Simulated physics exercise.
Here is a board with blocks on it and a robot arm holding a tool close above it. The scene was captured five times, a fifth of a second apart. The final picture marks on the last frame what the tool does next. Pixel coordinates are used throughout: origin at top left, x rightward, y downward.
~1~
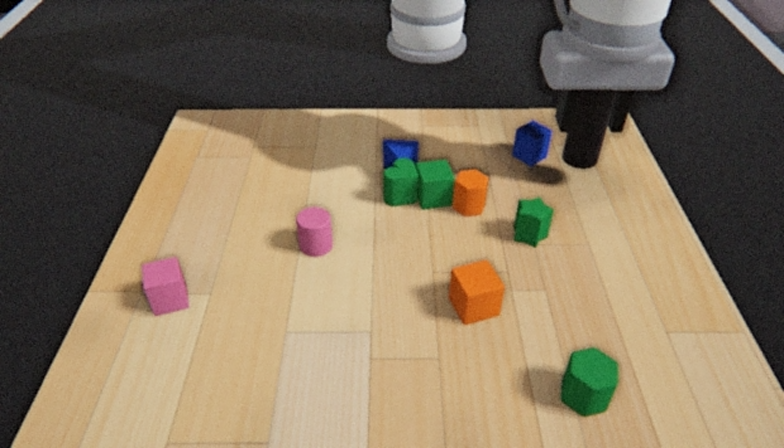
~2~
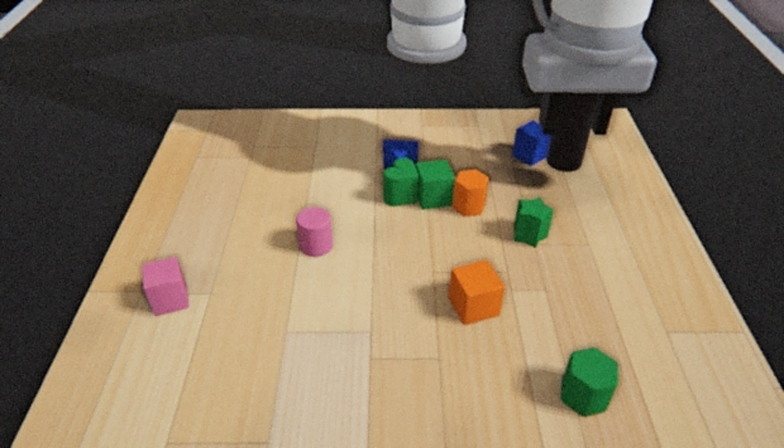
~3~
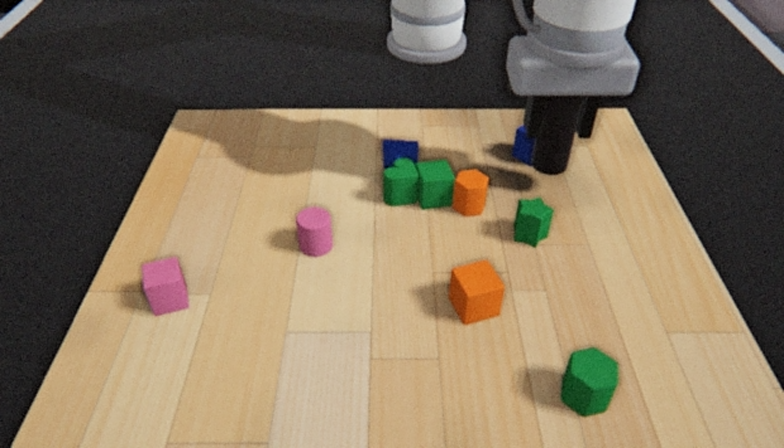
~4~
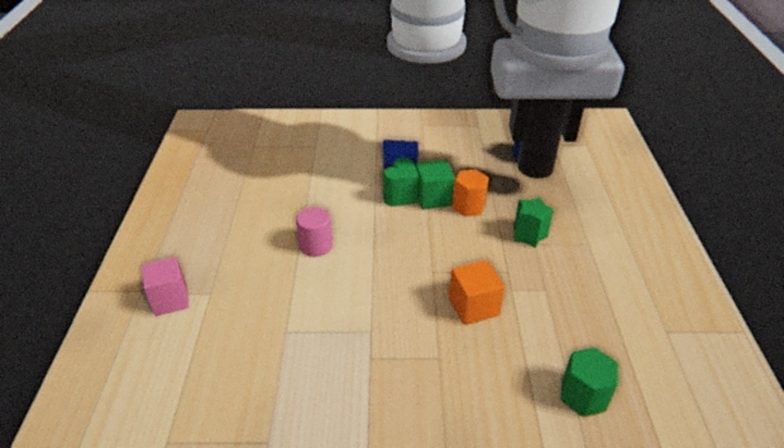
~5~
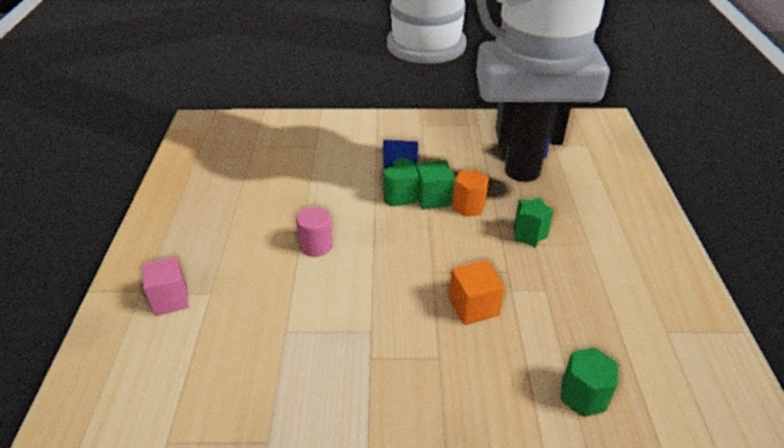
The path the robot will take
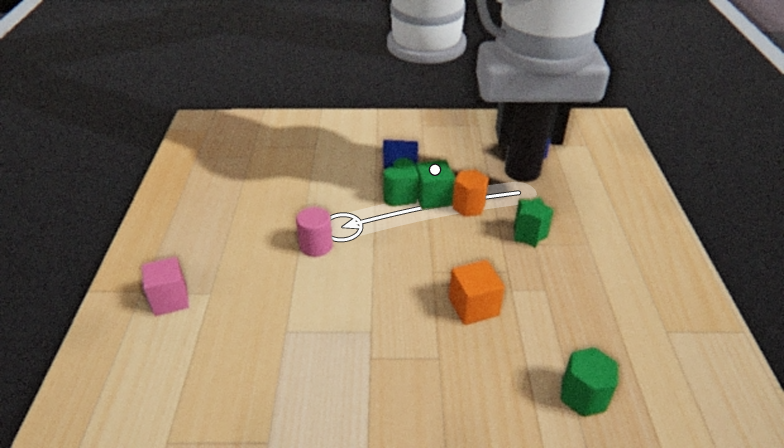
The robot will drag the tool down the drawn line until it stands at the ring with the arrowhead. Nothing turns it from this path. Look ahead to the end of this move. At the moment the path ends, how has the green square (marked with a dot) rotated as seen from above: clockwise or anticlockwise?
It twists with the clock when seen from above.
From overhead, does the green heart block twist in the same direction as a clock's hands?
That would be a yes.
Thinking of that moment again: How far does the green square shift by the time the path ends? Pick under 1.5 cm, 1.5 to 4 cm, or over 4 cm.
Its displacement is above 4 cm.
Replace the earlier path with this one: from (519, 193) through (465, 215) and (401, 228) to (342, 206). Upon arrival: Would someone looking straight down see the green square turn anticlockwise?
Final answer: No.
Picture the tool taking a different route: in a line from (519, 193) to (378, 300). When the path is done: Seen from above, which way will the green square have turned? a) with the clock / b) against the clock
That would be a.
The line goes from (519, 193) via (432, 206), ending at (342, 227); the dot is on the green square.
On the path given first. One third of the way, tool (462, 180); green heart block (392, 168), turned 30° clockwise; green square (422, 177), turned 40° clockwise; orange six-sided block (452, 192), turned 30° anticlockwise.
Two thirds of the way, tool (402, 191); green heart block (350, 164), turned 70° clockwise; green square (360, 182), turned 70° clockwise; orange six-sided block (429, 203), turned 115° anticlockwise.
At the end, tool (341, 206); pink round block unmoved; green heart block (344, 162), turned 90° clockwise; green square (316, 182), turned 155° clockwise; orange six-sided block (429, 203), turned 115° anticlockwise.
